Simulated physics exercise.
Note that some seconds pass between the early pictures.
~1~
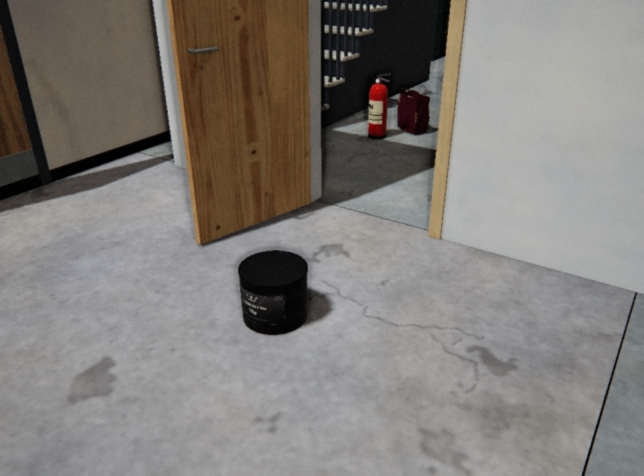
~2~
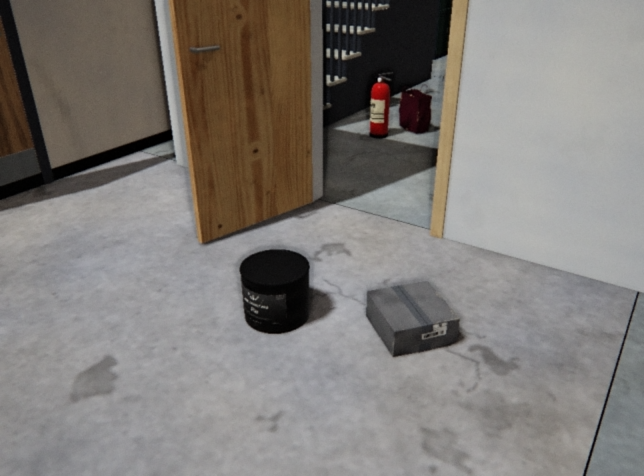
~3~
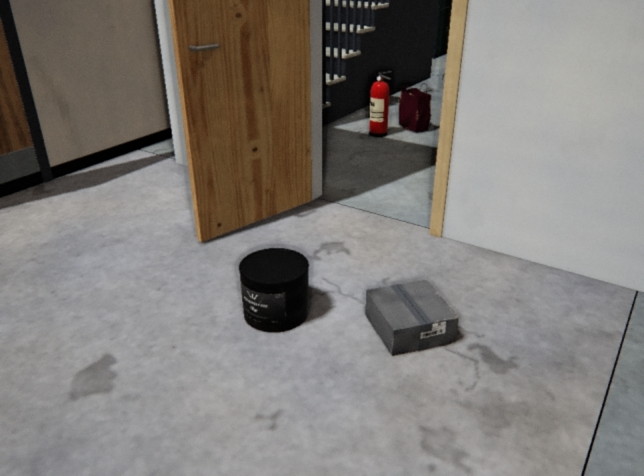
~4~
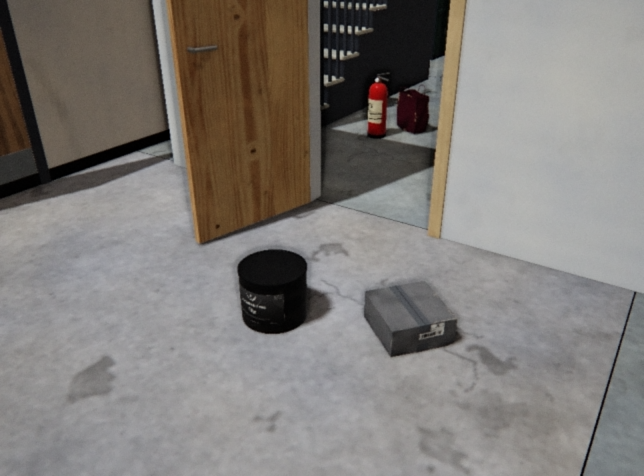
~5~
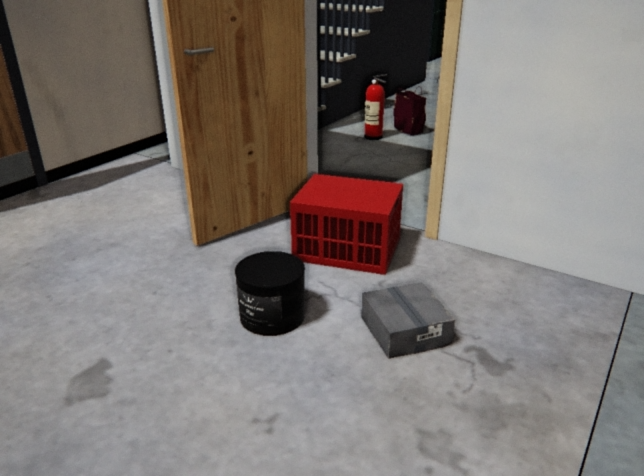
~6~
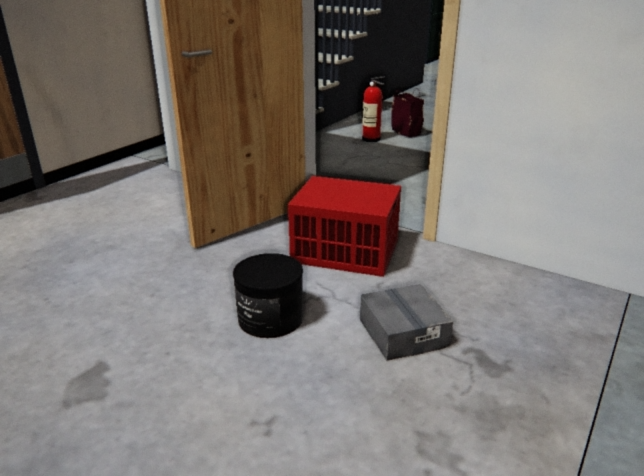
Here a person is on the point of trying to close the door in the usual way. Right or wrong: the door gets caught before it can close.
Right.
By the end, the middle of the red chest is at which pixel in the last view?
End point in the final view: About (363, 222).
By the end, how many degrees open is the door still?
Angle: About 55°.
Then, 0.50 s later than the last frame, door at 90°.
Then, 0.70 s later than the last frame, door at 76°.
Then, 0.90 s later than the last frame, door at 62°; red chest moved a little near (350, 223).
Then, 1.10 s later than the last frame, door at 56°; red chest moved a little near (360, 223).
When it is over, door at 54°; all 3 as before. End places, in pixels of the last picture, red chest near (363, 222).
